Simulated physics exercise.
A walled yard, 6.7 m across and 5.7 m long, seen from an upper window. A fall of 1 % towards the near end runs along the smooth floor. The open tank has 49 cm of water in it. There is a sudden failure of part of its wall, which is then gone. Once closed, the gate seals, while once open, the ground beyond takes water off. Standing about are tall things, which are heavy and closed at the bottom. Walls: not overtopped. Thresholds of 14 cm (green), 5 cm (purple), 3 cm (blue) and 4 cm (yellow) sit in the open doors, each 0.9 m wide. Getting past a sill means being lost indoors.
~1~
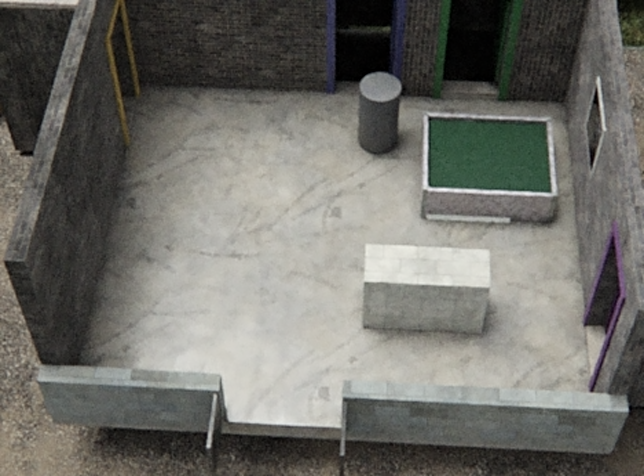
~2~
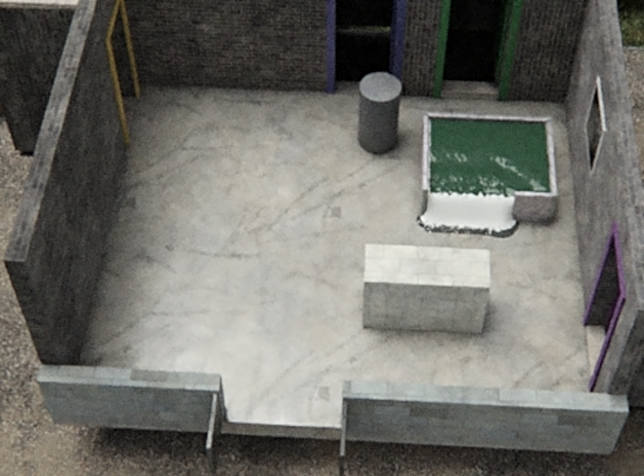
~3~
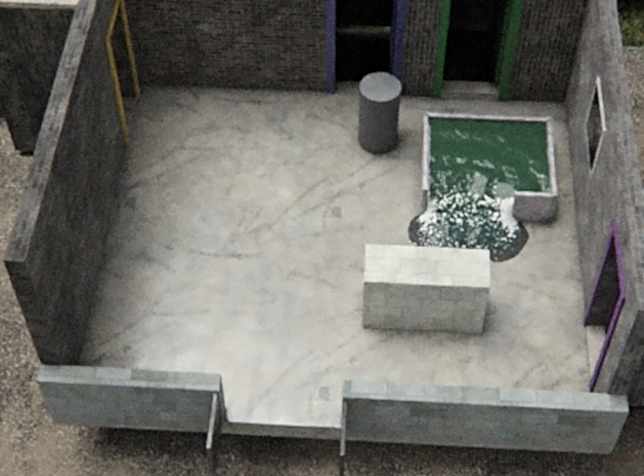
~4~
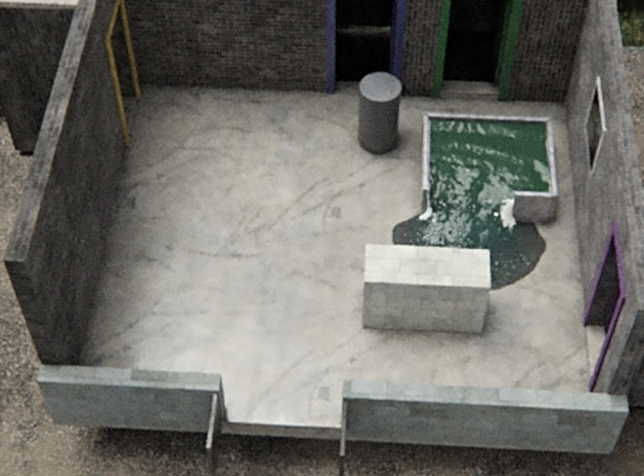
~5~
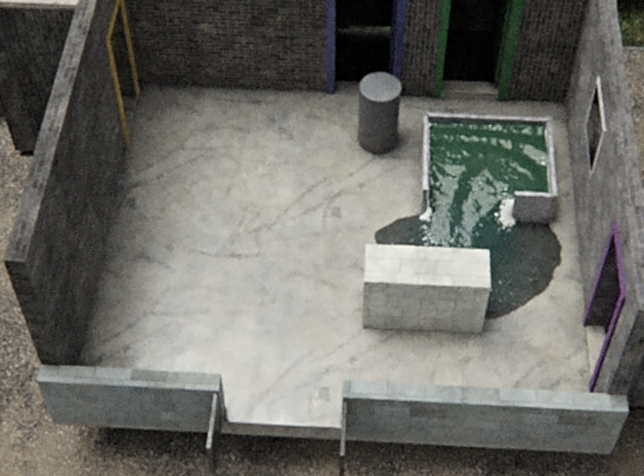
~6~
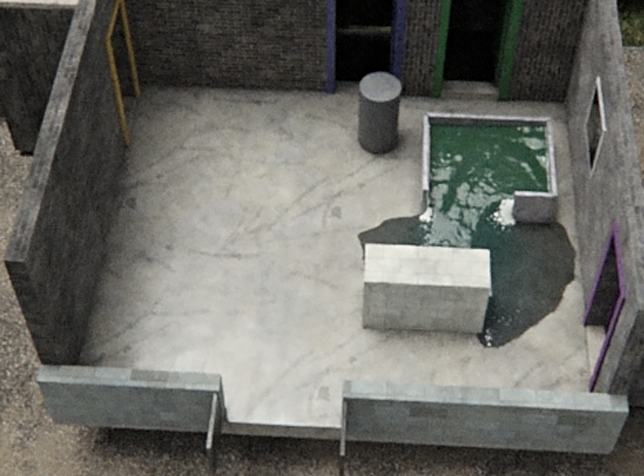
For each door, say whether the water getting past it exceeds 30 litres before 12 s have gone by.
By that time: The green door stays at or below 30 litres; the purple door exceeds 30 litres; the blue door stays at or below 30 litres; the yellow door stays at or below 30 litres.
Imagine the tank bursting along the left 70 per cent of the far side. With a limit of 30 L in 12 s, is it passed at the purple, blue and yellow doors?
Purple falls short; blue exceeds; yellow exceeds.
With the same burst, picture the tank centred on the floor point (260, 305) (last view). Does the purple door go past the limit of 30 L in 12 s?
Then the purple door stays within it.
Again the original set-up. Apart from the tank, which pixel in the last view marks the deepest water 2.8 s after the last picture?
In the last picture, around (593, 424).
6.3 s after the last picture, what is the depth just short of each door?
Depth readings (cm): Green = 0; purple = 7; blue = 0; yellow = 3.
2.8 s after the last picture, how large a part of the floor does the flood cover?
I'd guess around 55 %.
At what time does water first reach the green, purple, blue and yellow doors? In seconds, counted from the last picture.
Arrival: Green not within the 12 s, purple 0.6 s, blue not within the 12 s, yellow 3.6 s.
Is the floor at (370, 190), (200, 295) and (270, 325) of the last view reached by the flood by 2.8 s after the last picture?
Respectively: Was missed, got hit, got hit.
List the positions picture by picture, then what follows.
In the first picture, the open tank at (488, 157) is whole and still, 49 cm deep.
In the second picture, the front is at (512, 226), 0.7 m from the gap at (468, 207); 0.2 m2 of floor is under water; 49 cm left at the back of the open tank.
In the third picture, the front is at (509, 253), 0.9 m from the gap at (468, 209); 0.9 m2 of floor is under water; 49 cm left at the back of the open tank.
In the fourth picture, water pours out at (468, 209) and has run 1.2 m, to (493, 284); typically 7 cm deep outside, 47 cm at the open tank's back.
In the fifth picture, water pours out at (468, 209) and has run 1.7 m, to (494, 313); typically 6 cm deep outside, 41 cm at the open tank's back.
In the sixth picture, the front is at (500, 339), 2.1 m from the gap at (468, 209); 3.1 m2 of floor is under water; 43 cm left at the back of the open tank.
Then, 0.7 s after the last picture water covers 15 % of the floor and is deepest (34 cm) near (450, 289); green door not reached, purple door 4 cm at the sill, 0 L in, blue door not reached, yellow door not reached.
Then, 1.5 s after the last picture water covers 30 % of the floor and is deepest (26 cm) near (592, 411); green door not reached, purple door 13 cm at the sill, 17 L in, blue door not reached, yellow door not reached.
Then, 2.8 s after the last picture water covers 55 % of the floor and is deepest (19 cm) near (593, 424); green door not reached, purple door 11 cm at the sill, 52 L in, blue door not reached, yellow door not reached.
Then, 6.3 s after the last picture water covers 75 % of the floor and is deepest (10 cm) near (128, 399); green door not reached, purple door 7 cm at the sill, 78 L in, blue door not reached, yellow door 3 cm at the sill, 0 L in.
Then, 11.3 s after the last picture water covers 80 % of the floor and is deepest (6 cm) near (72, 396); green door not reached, purple door 4 cm at the sill, 81 L in, blue door not reached, yellow door 3 cm at the sill, 1 L in.
